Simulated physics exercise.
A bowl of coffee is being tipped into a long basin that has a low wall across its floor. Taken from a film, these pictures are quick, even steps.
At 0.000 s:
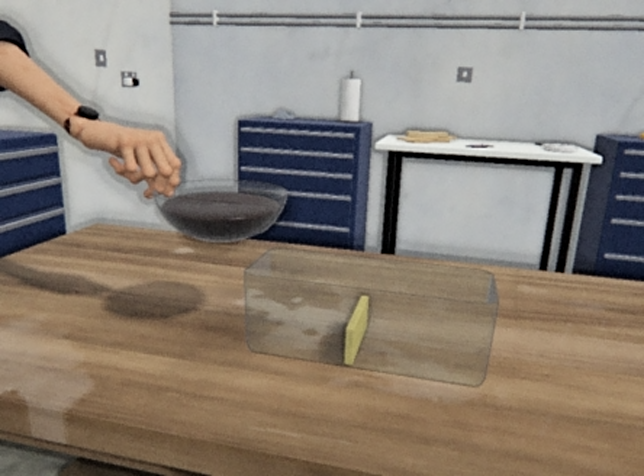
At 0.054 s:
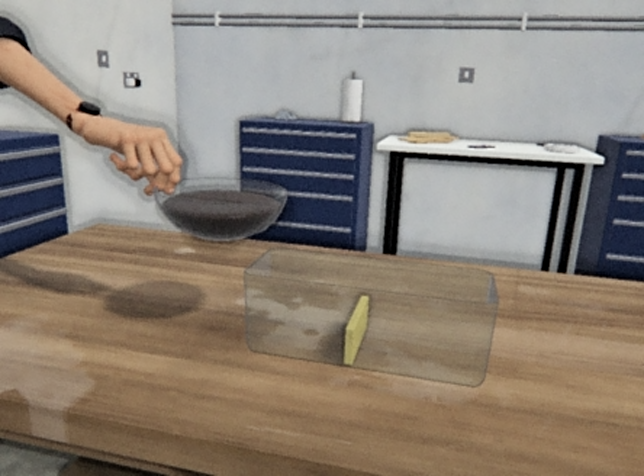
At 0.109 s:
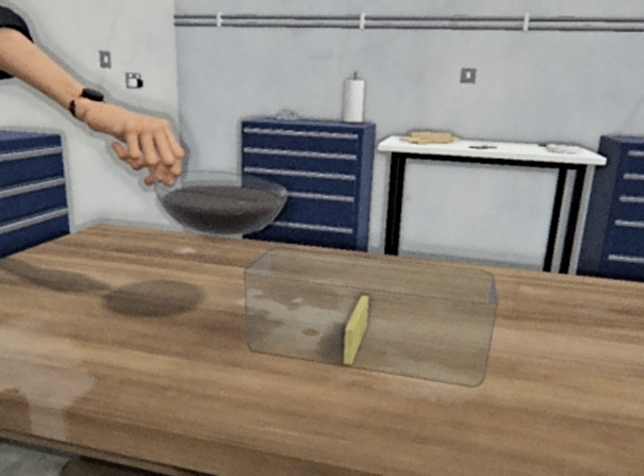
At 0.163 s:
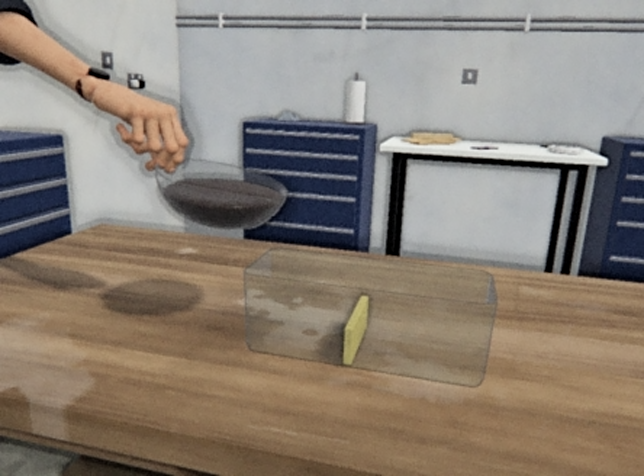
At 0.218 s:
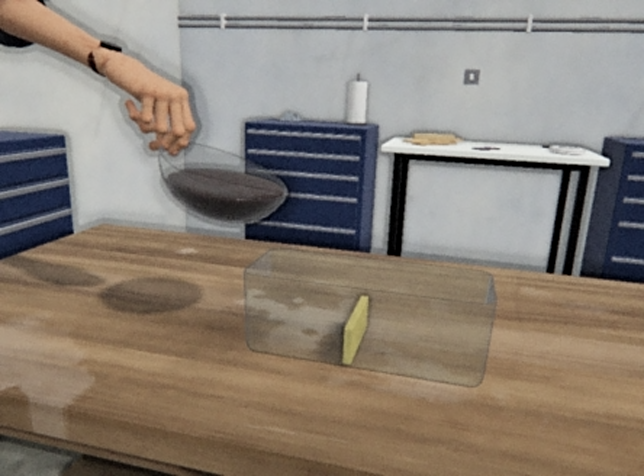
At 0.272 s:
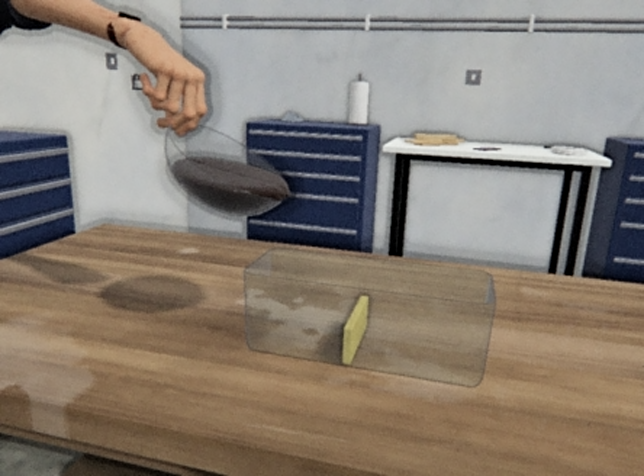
In a workshop with pale grey walls and blue drawer cabinets, a wooden tabletop is seen from slightly above. A hand at the left holds a clear bowl of dark brown liquid over the table, beside a long transparent basin with a low yellow wall across its floor. The hand starts nearly still, then rises and tilts the bowl steadily rightward, the liquid shifting to its right rim, while the view drifts very slightly.
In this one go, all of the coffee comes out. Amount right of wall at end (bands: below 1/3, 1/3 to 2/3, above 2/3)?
1/3 to 2/3.
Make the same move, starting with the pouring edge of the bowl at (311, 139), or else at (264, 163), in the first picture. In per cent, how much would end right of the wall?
First place gives some 75 %, second place some 30 %.
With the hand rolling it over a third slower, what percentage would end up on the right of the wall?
I'd estimate some 35 percent.
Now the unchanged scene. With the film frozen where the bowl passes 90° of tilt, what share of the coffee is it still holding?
Roughly 10 in a hundred.
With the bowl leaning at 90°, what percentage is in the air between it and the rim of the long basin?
I'd put it near 65 per cent.
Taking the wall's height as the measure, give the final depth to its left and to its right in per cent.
Left: 30 %. Right: 30 %.
A moment on, the bowl is tipped on its side and 12 per cent is still to pour, 23 is left of the wall and 1 right of it.
Next, the bowl is tipped right over and 0 per cent is still to pour, 37 is left of the wall and 56 right of it.
Then the bowl is tipped right over and 0 per cent is still to pour, 39 is left of the wall and 46 right of it.
Later the bowl is tipped right over and 0 per cent is still to pour, 42 is left of the wall and 50 right of it.
In the end 42 per cent lies left of the wall, 50 right of it and 8 outside.
